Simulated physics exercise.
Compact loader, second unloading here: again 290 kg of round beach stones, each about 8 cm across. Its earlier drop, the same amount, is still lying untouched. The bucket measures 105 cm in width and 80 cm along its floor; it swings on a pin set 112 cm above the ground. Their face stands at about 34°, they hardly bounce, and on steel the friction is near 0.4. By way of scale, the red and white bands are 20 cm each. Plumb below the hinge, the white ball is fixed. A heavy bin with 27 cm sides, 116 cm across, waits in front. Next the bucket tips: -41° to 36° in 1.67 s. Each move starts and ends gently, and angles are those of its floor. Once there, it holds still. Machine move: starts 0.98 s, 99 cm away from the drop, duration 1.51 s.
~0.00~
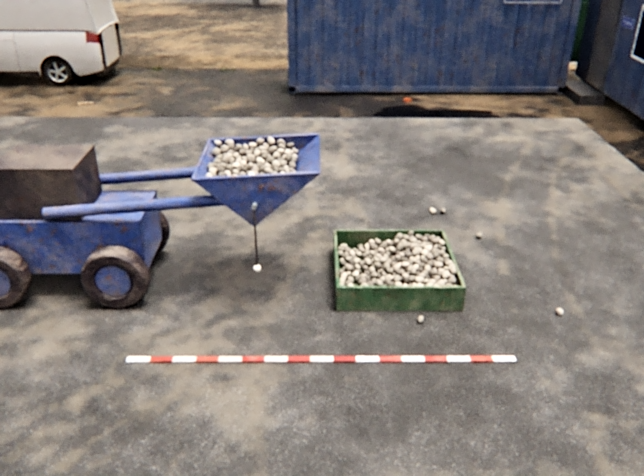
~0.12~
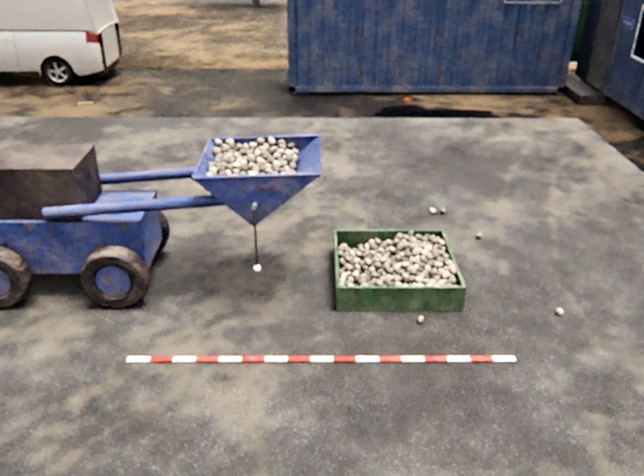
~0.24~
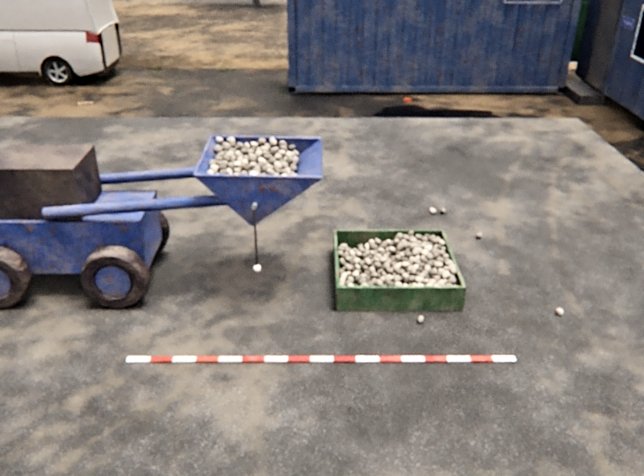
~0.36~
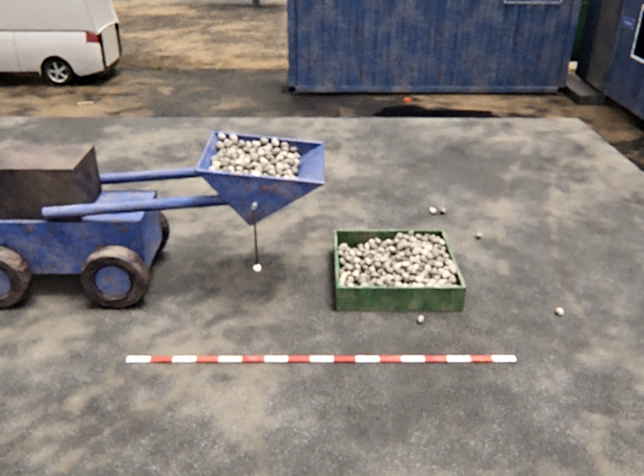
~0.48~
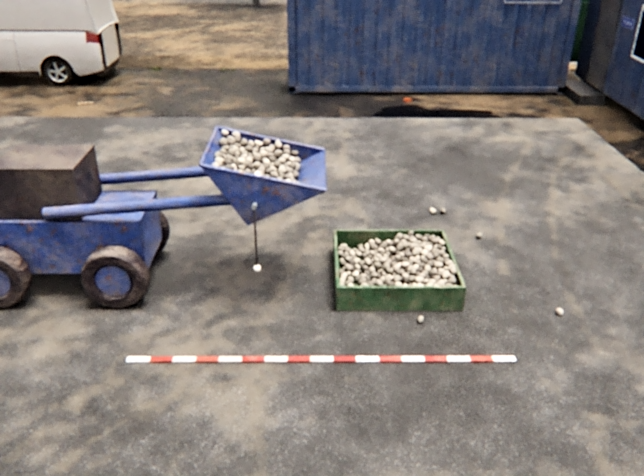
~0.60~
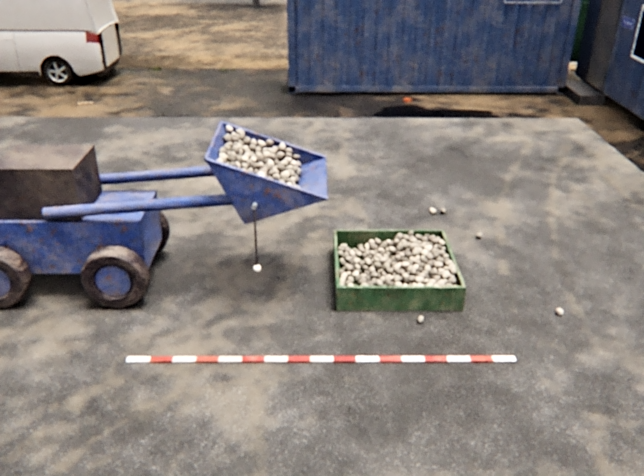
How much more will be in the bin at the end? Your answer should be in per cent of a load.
Roughly 0 per cent of a load more.
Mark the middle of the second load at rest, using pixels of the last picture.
In the last view, about pixel (297, 273).
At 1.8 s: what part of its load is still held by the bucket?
15 %.
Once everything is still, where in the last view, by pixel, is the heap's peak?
The top of the heap sits near (424, 258).
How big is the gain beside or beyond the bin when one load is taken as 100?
Roughly 0 in a hundred, I'd estimate.
After 1.2 s the floor is at 24°; in per cent of one load, 98 in the bucket, 2 short of the bin, 99 in the bin, 1 beside or beyond the bin; the foremost stones are at (457, 244).
After 1.8 s the floor is at 36°; in per cent of one load, 13 in the bucket, 86 short of the bin, 99 in the bin, 1 beside or beyond the bin; the foremost stones are at (459, 249).
After 2.9 s the floor is at 36°; in per cent of one load, 0 in the bucket, 99 short of the bin, 99 in the bin, 2 beside or beyond the bin; the foremost stones are at (459, 249).
After 5.5 s the floor is at 36°; in per cent of one load, 0 in the bucket, 99 short of the bin, 99 in the bin, 2 beside or beyond the bin; the foremost stones are at (459, 249). Net gain in the bin, 0.
